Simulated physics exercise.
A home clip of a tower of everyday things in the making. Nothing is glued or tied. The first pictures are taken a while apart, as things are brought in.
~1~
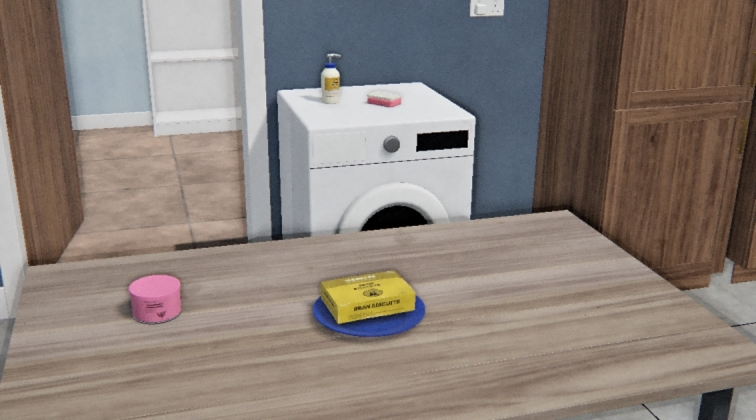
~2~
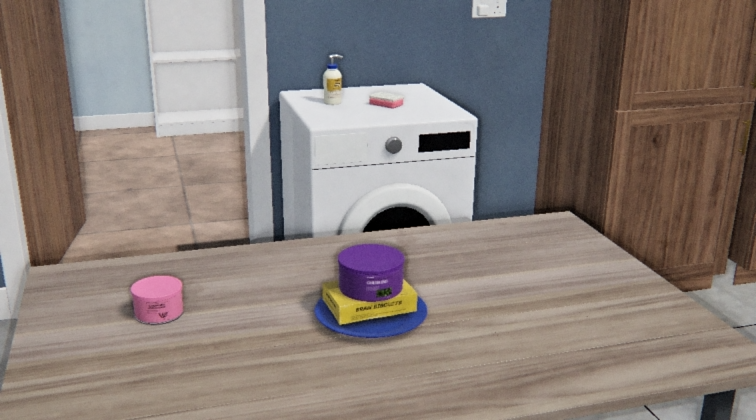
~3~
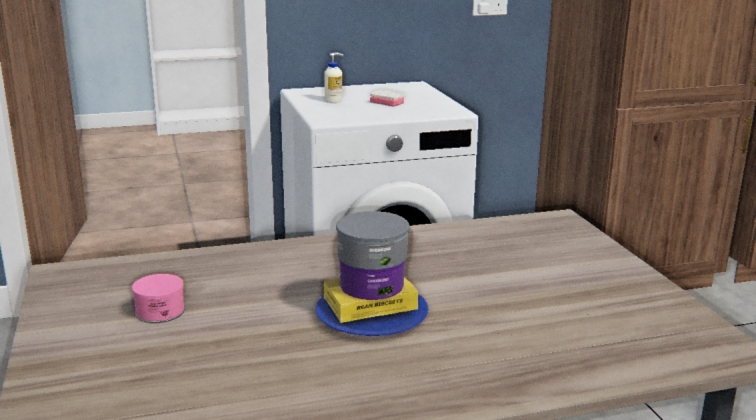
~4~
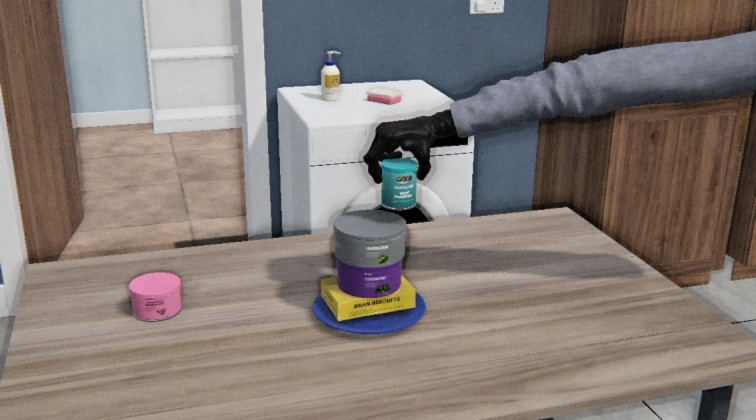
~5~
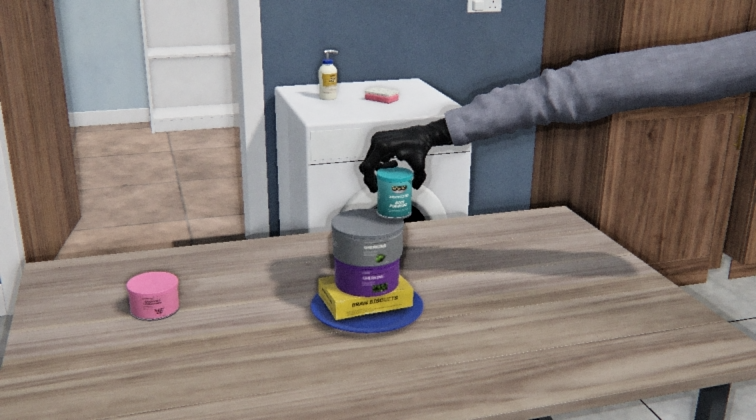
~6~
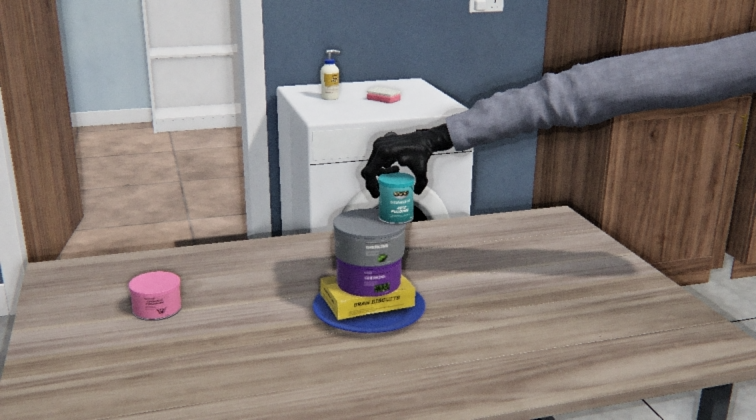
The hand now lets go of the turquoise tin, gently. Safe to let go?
Outcome: The pile holds.
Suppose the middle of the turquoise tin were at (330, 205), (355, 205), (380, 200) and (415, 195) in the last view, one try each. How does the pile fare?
First, it gives way; second, it keeps its balance; third, it keeps its balance; fourth, it comes apart.
Then, 0.20 s later than the last frame, all is still.
Then, 0.40 s later than the last frame, turquoise tin resting near (396, 199).
When it is over, all 6 as before. End places, in pixels of the last picture, turquoise tin near (396, 199). The pile keeps its balance.
